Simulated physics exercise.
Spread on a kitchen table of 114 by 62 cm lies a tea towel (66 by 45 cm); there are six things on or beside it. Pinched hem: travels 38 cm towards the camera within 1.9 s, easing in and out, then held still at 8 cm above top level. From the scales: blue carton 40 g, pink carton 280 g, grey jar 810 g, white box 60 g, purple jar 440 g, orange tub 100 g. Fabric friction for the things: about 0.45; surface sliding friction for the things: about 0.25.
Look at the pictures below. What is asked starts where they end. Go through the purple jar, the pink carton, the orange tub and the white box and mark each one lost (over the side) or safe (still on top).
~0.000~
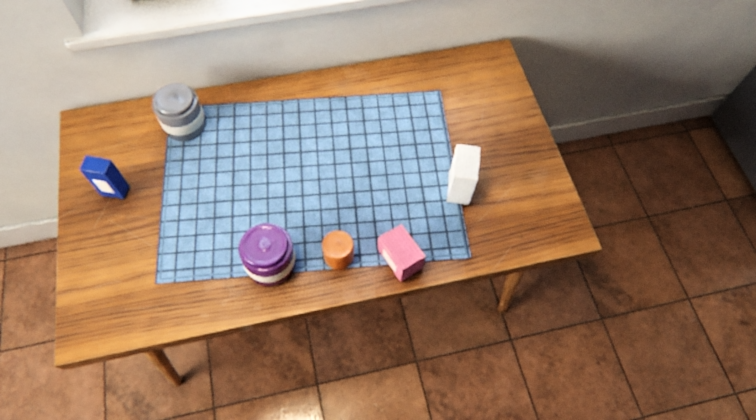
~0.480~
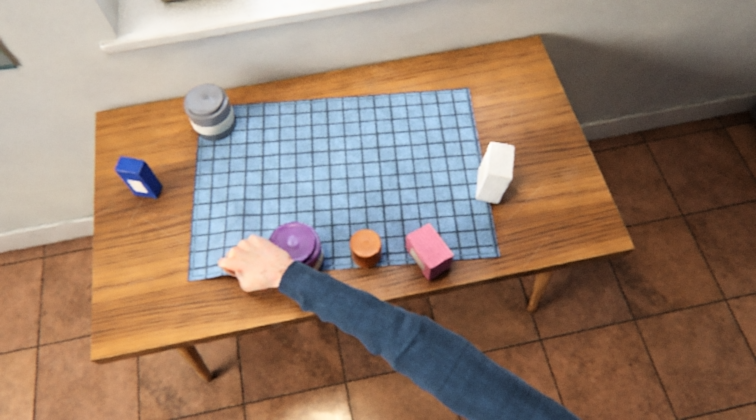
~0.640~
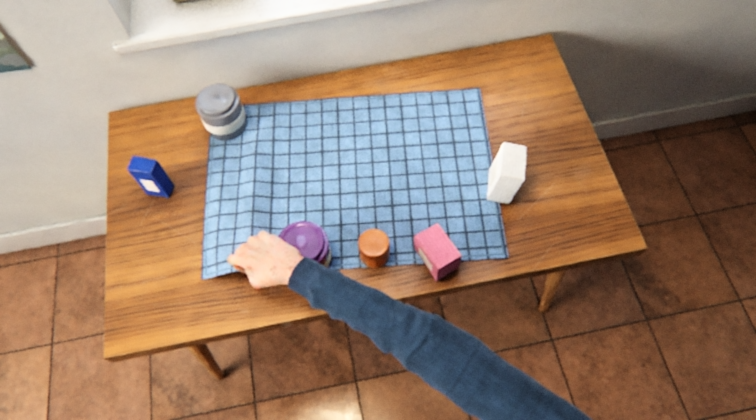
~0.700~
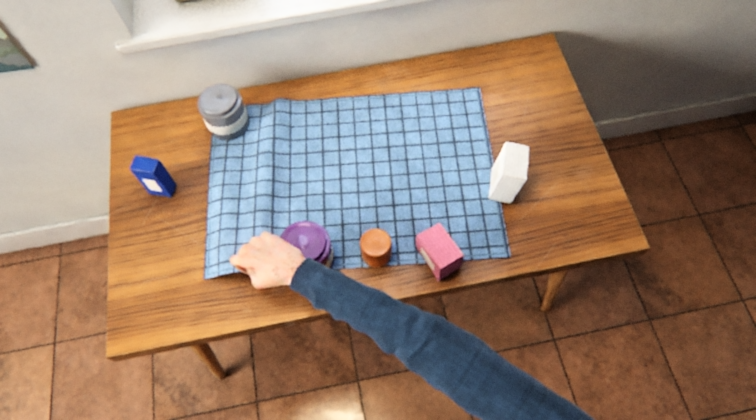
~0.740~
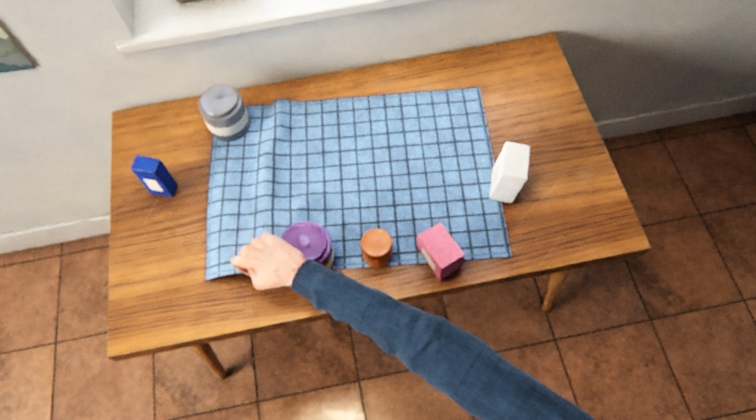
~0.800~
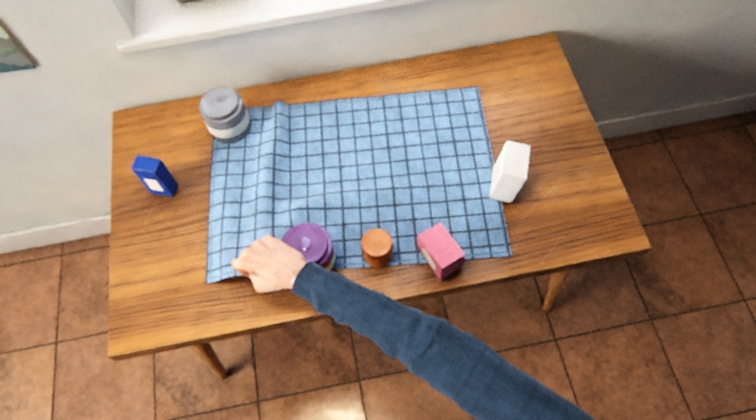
Marks: Purple jar lost, pink carton lost, orange tub lost, white box safe.
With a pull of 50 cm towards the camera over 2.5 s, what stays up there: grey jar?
In that case the grey jar is lost over the edge.
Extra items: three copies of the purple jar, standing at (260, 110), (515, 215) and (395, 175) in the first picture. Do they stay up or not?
Taking them one by one: Is left on top, then is left on top, then is left on top.
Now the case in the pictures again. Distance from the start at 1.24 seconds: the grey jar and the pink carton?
I'd put the grey jar at some 10 centimetres and the pink carton at some 2 centimetres.
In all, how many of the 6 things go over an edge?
Total: 3.
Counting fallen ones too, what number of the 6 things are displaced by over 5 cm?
Count recorded: 4.
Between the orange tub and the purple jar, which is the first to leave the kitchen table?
First: Purple.
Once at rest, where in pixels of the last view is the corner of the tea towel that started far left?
Roughly (214, 254).
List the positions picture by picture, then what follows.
The first picture shows purple jar (264, 244); pink carton (402, 246); orange tub (338, 244); white box (467, 162); tea towel corners (155, 283) (440, 91) (471, 257).
The second picture shows white box (499, 160); tea towel corners (468, 88) (499, 256); grip (238, 274).
The third picture shows pink carton (438, 245); orange tub (374, 243); purple jar (301, 242); tea towel corners (479, 88) (508, 258); grip (247, 271).
The fourth picture shows tea towel corners (479, 88) (510, 257); grip (249, 271).
The fifth picture shows tea towel corners (479, 87) (511, 256); grip (250, 272).
The sixth picture shows purple jar (305, 244); pink carton (441, 245); orange tub (377, 242); white box (514, 159); tea towel corners (478, 87) (511, 256); grip (251, 275).
At 1.2 s, 100 % of the tea towel is still over the top; purple jar 7 cm off its start, orange tub 3 cm off its start, white box 2 cm off its start.
At 1.7 s, 90 % of the tea towel is still over the top; purple jar 19 cm off its start, orange tub 11 cm off its start, pink carton 6 cm off its start.
At 2.1 s, 70 % of the tea towel is still over the top; purple jar over the edge, orange tub over the edge, pink carton on its side, 15 cm off its start at (414, 325).
At 2.5 s, 35 % of the tea towel is still over the top; orange tub over the edge, purple jar over the edge, pink carton over the edge.
At 4.1 s, 20 % of the tea towel is still over the top; orange tub over the edge, purple jar over the edge, pink carton over the edge, white box 2 cm off its start at (502, 152).
